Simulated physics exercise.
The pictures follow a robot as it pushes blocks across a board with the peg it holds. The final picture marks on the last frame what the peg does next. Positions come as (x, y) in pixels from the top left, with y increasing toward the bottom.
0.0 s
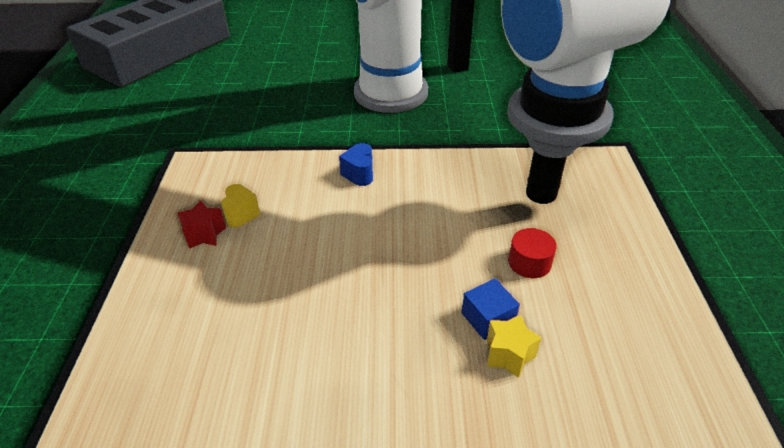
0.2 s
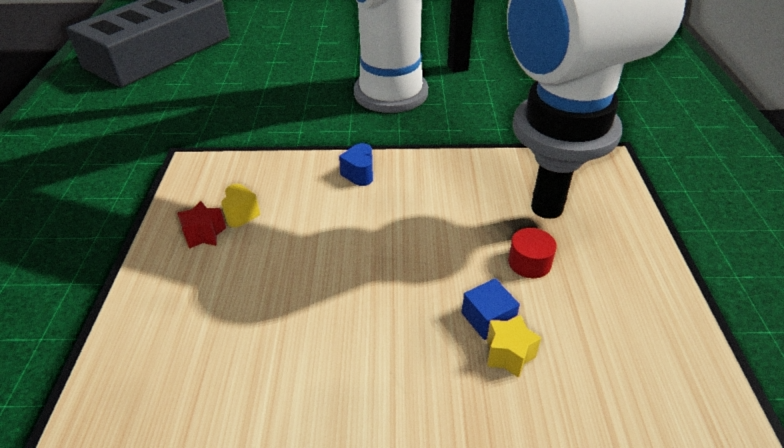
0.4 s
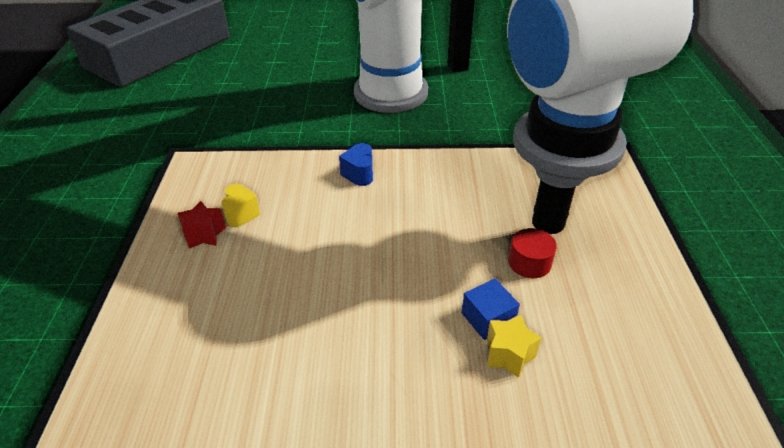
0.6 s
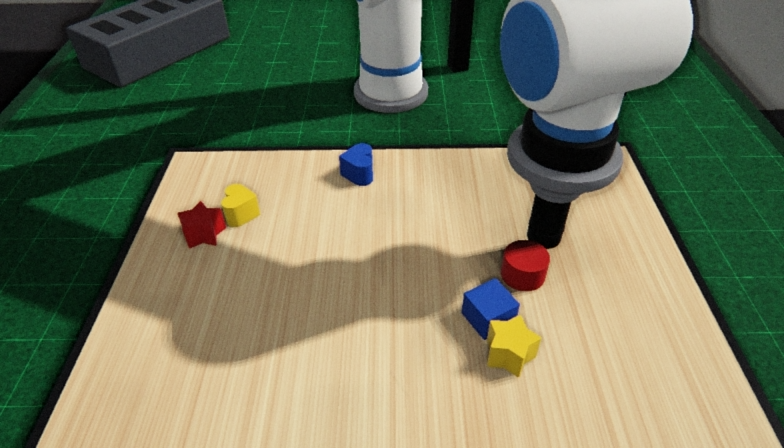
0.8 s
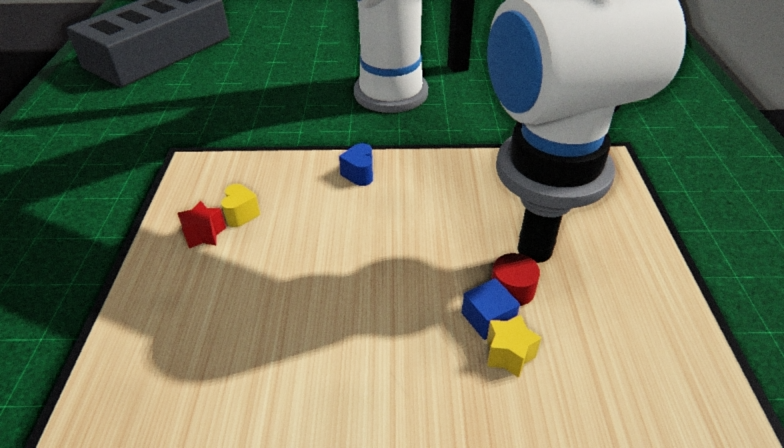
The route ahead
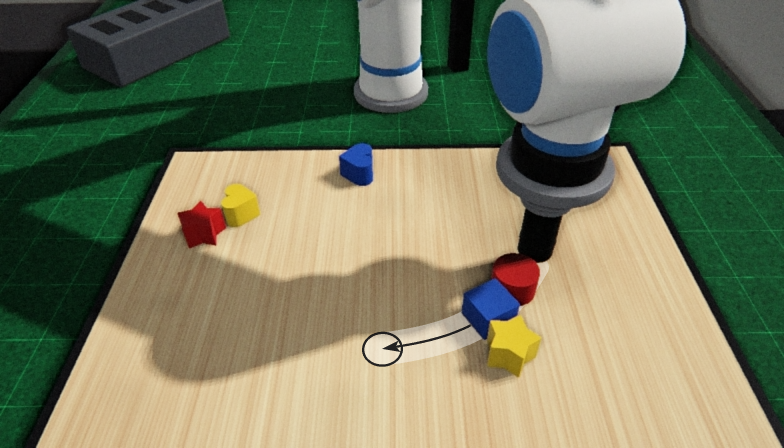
A white and blue robot arm with a black peg reaches over a pale wooden board on a green grid-lined surface, seen from above at an angle by a still camera. A red star and yellow block sit left, a blue heart-shaped block near the back, and a red round block, blue block and yellow star right. The peg moves toward the viewer, then pushes the red round block forward and left beside the blue one.
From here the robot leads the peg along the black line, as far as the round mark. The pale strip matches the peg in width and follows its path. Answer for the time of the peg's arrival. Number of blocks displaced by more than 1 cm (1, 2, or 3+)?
The count will be 2.
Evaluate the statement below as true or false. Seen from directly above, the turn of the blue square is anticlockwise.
True
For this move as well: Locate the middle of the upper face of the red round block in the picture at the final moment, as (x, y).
At (365, 367).
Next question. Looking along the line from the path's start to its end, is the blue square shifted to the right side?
In short: No.
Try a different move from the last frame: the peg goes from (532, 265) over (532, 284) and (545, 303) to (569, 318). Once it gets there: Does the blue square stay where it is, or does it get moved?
It shifts position.
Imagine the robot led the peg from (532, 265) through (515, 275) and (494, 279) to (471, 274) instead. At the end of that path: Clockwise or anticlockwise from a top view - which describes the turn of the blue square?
In a top view, it turns counterclockwise.
Path on the board, from (532, 265) by way of (501, 304) and (449, 334) to (383, 349).
On the path given first. One third of the way, peg (504, 291); blue square (444, 333), turned 35° anticlockwise; red round block (472, 304).
Two thirds of the way, peg (450, 321); blue square (393, 377), turned 25° anticlockwise; red round block (420, 342).
At the end, peg (382, 336); blue square (367, 414), turned 55° anticlockwise; yellow star in place; red round block (365, 367).
